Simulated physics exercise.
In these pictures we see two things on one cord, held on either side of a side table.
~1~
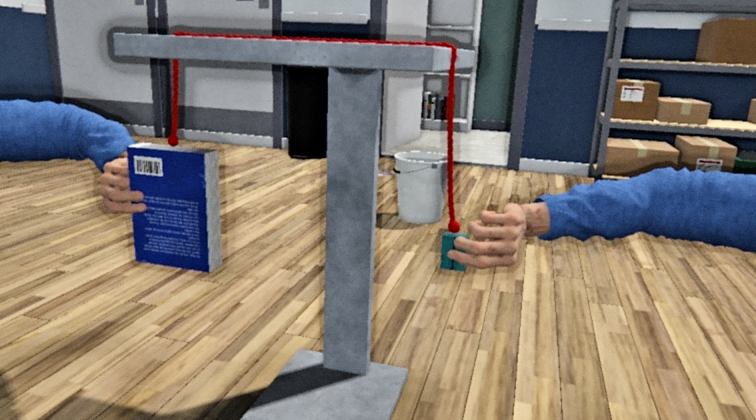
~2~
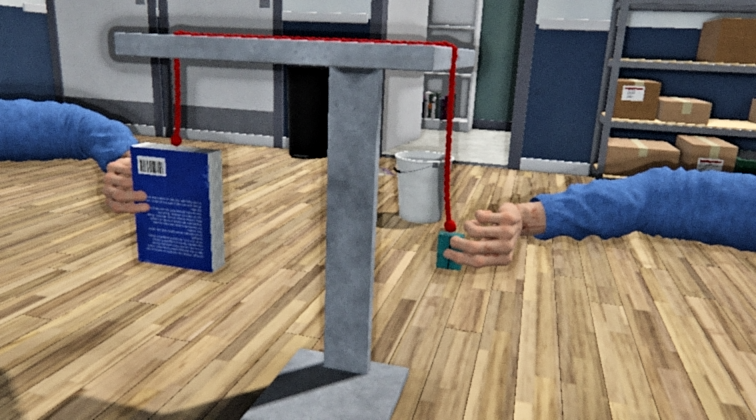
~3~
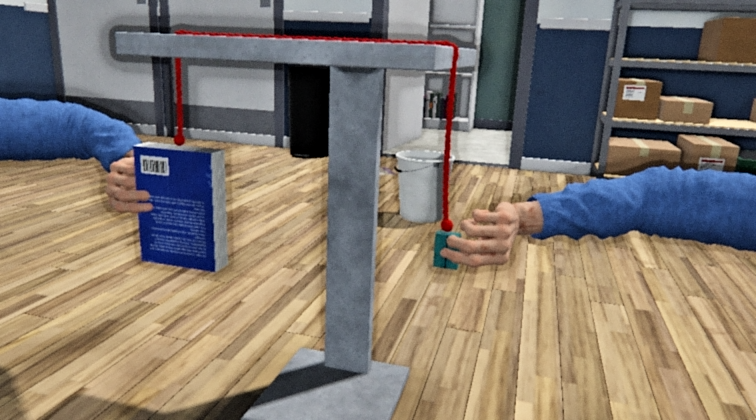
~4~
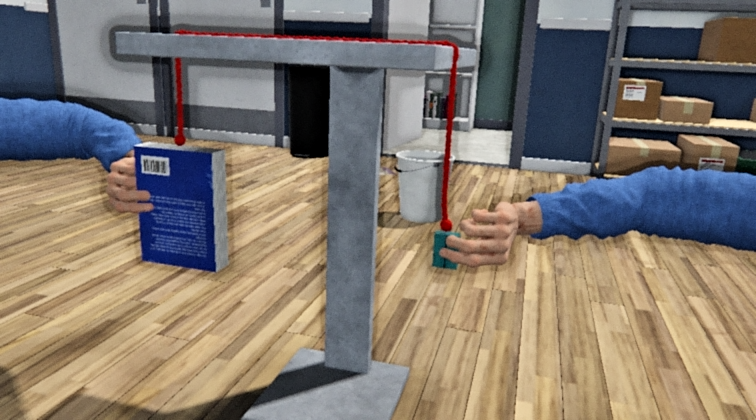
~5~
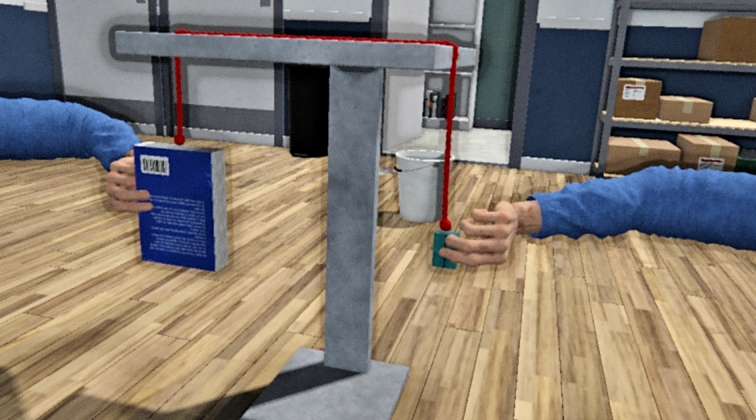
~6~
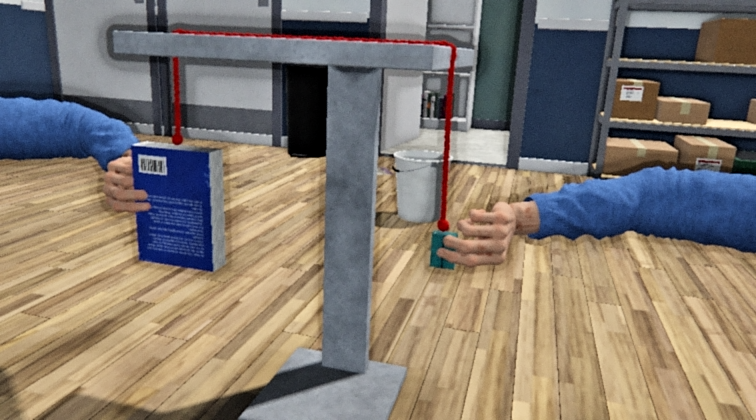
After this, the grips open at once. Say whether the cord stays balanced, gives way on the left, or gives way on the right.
The cord gives way on the left.
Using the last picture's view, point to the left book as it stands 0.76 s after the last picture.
Estimated pixel: Around (186, 371).
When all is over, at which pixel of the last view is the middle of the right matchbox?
Its middle sits at (247, 318).
Then, 0.38 s later than the last view, left book down on the floor near (189, 370); right matchbox pulled up onto the top.
Then, 0.76 s later than the last view, left book down on the floor near (186, 371); right matchbox down on the floor.
Then, 1.14 s later than the last view, left book down on the floor near (187, 371); right matchbox down on the floor near (206, 322).
Finally, left book down on the floor near (187, 371); right matchbox down on the floor near (247, 318). The cord drops leftwards.
